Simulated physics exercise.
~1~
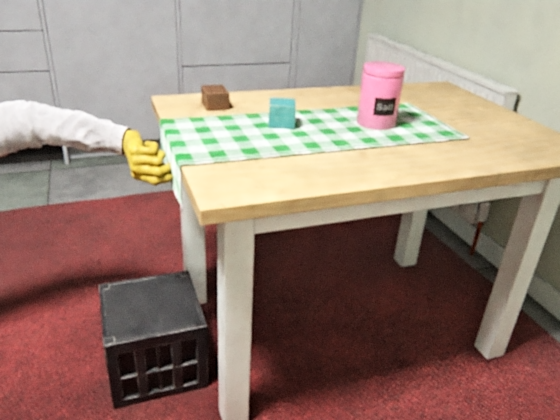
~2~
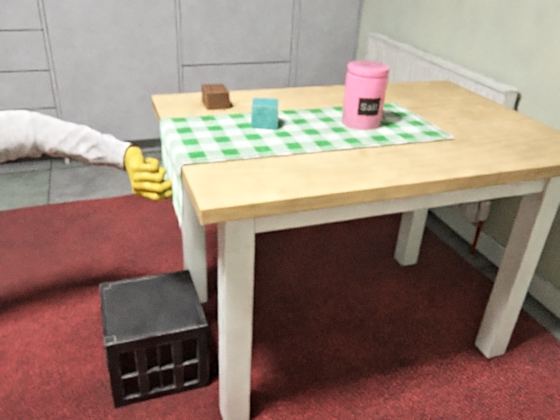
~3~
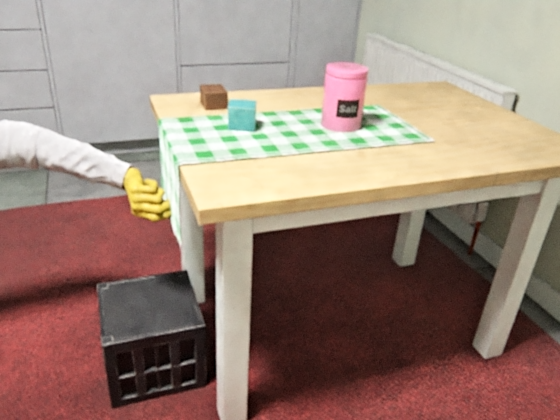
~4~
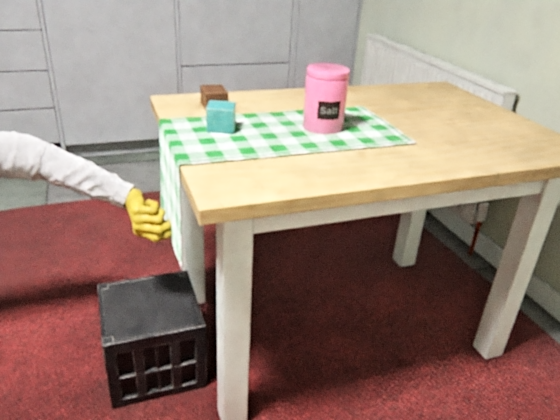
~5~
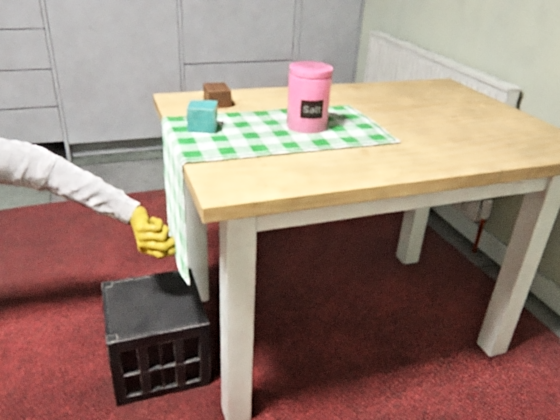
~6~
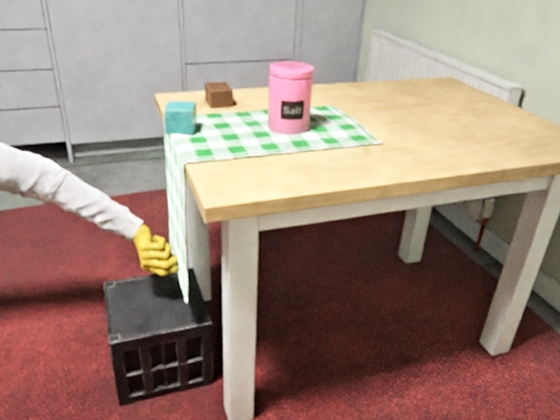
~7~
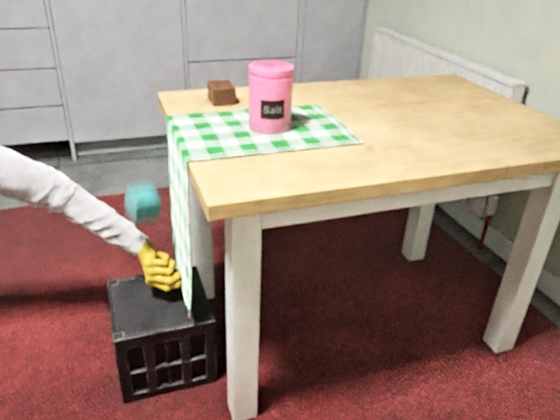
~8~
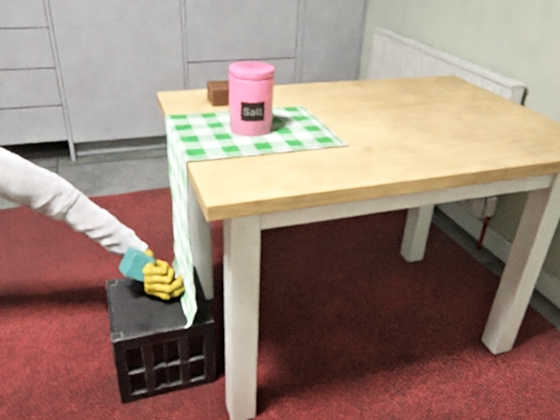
To begin with, a turquoise block and a pink salt canister stand on a green-and-white checked cloth on a wooden table, with a brown block near the back edge. A yellow-gloved hand at the left grips the hanging end of the cloth and draws it downward. The turquoise block and the canister ride left with it, while the brown block stays put. The turquoise block reaches the table's end and tips over, dropping past the sleeve. Finally, the hem is at the black crate, the turquoise block is down beside the glove, and the canister remains upright on the table.
